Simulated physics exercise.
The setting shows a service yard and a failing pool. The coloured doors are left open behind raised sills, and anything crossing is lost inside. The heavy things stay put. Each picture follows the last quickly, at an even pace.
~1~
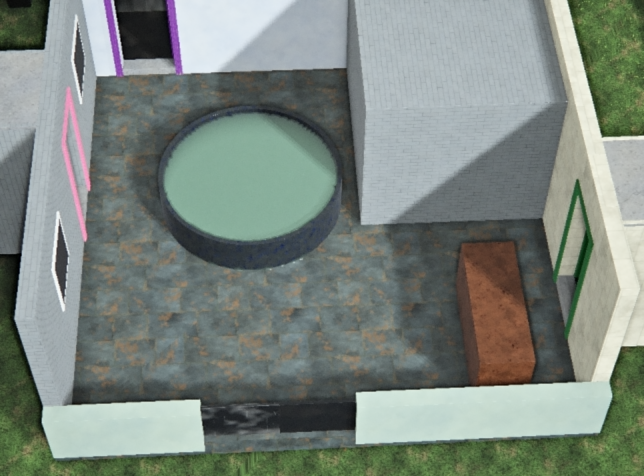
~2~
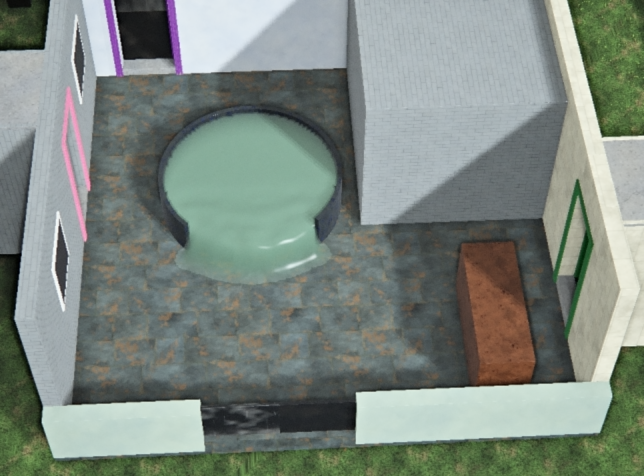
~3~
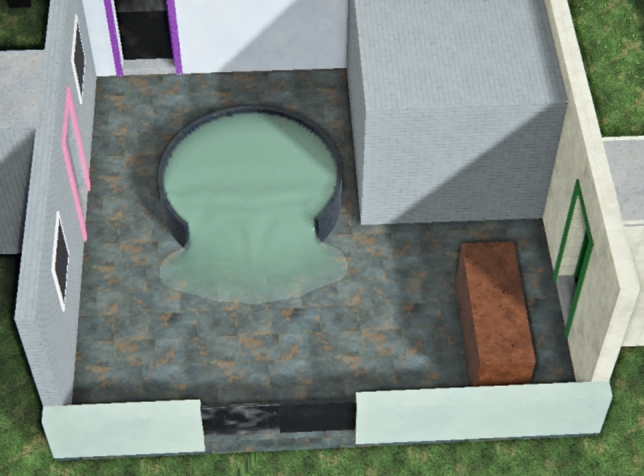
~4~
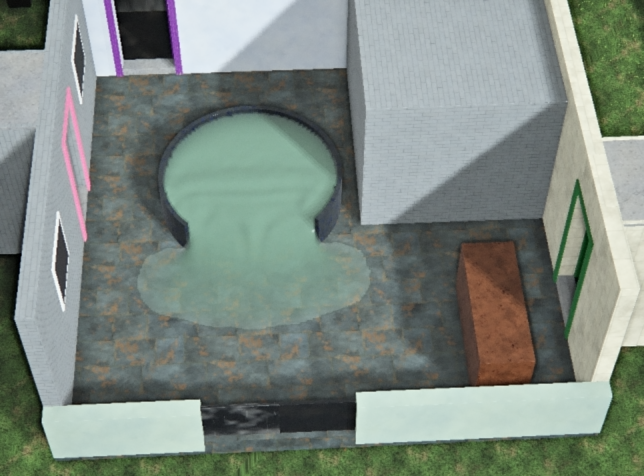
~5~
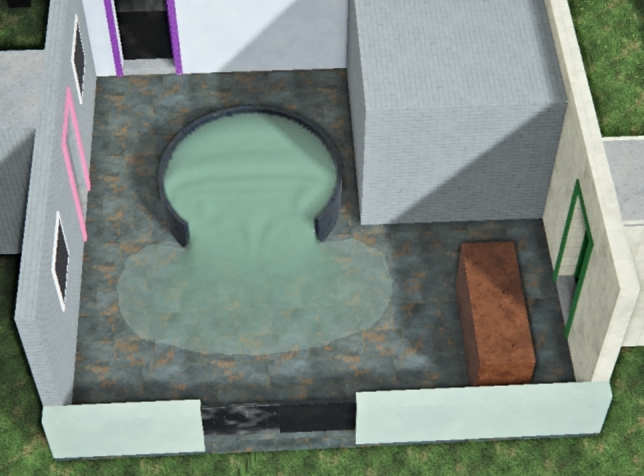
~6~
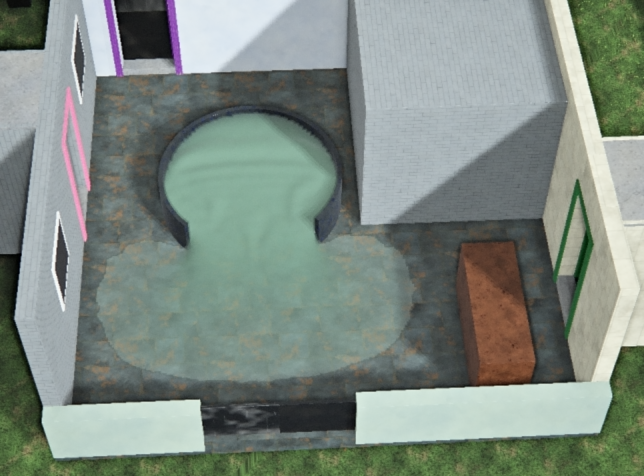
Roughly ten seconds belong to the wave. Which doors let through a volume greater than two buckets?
The purple door will not count as flooded. The green door will not count as flooded. The pink door will not count as flooded.
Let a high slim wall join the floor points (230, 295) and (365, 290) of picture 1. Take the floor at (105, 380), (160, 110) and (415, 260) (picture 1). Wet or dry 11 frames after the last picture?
Lab note - spot 1 inundated, spot 2 parched, spot 3 inundated.
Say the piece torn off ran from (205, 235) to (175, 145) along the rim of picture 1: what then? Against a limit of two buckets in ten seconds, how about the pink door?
Pink: Exceeds it.
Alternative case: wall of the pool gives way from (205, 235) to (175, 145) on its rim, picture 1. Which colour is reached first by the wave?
The one in pink, I reckon.
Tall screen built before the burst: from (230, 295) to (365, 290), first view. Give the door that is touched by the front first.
First comes the green-painted one.
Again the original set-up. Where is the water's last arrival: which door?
Answer is the purple one.
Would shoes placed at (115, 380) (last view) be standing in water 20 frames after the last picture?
Submerged.
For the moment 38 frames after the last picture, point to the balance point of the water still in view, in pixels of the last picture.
Around pixel (284, 289) of the last picture.
A moment on, water covers 50 % of the floor; the purple door not reached, the green door not reached, the pink door not reached.
Next, water covers 50 % of the floor; the purple door not reached, the green door not reached, the pink door not reached.
Then, water covers 50 % of the floor; the purple door not reached, the green door wet at the sill, nothing in, the pink door not reached.
Later, water covers 85 % of the floor; the purple door wet at the sill, nothing in, the green door wet at the sill, nothing in, the pink door wet at the sill, nothing in.
In the end, water covers 100 % of the floor; the purple door under two buckets in, the green door wet at the sill, nothing in, the pink door wet at the sill, nothing in.
